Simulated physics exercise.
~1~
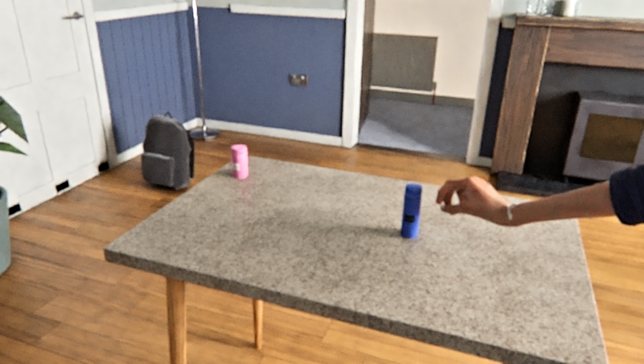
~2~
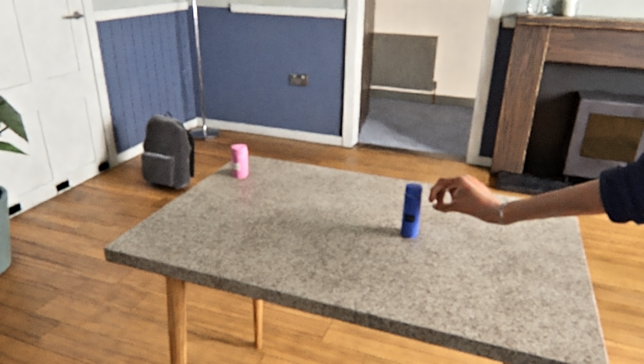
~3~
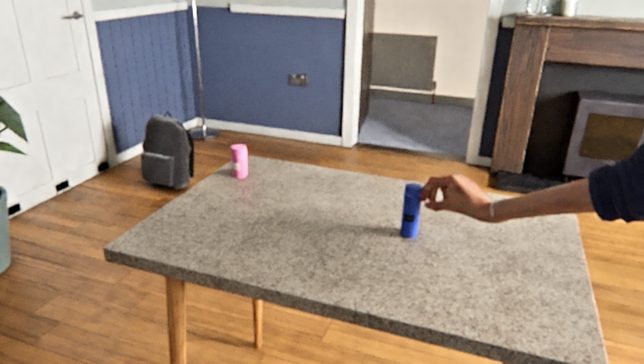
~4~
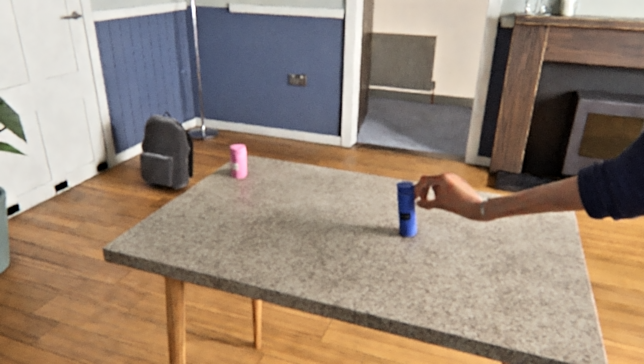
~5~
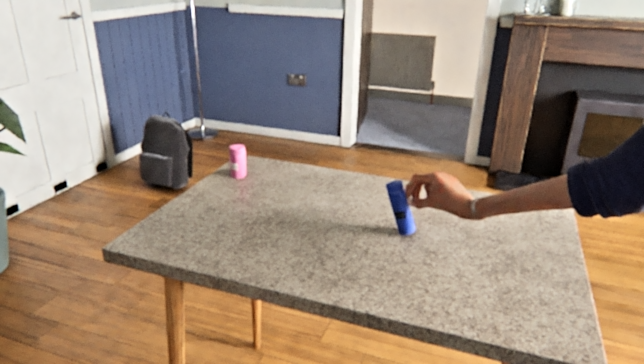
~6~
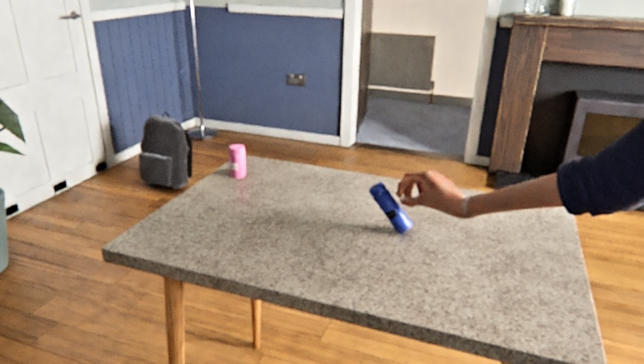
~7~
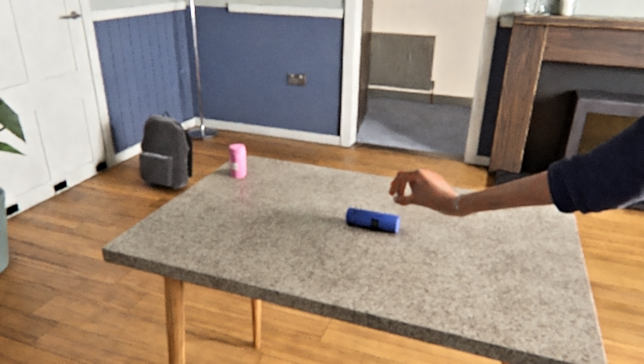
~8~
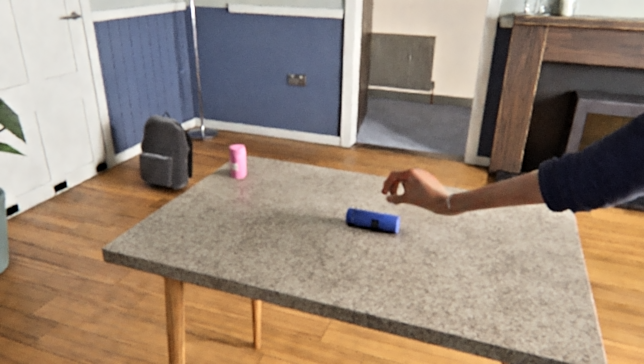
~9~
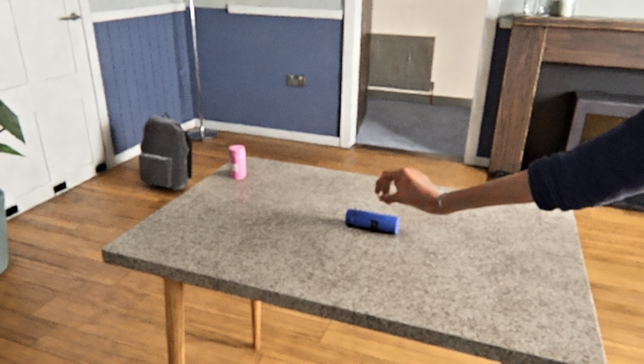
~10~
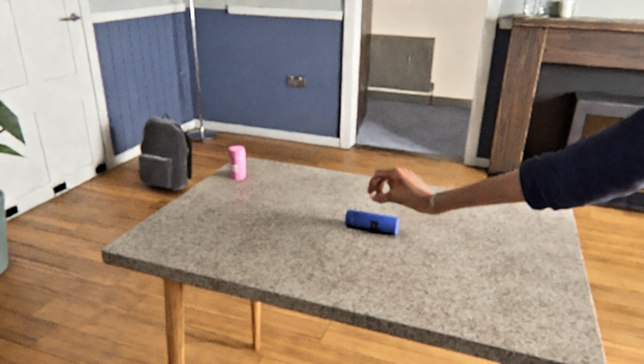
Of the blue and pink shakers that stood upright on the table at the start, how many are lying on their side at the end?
One of them is lying on its side at the end, the blue shaker. The pink one is still standing.
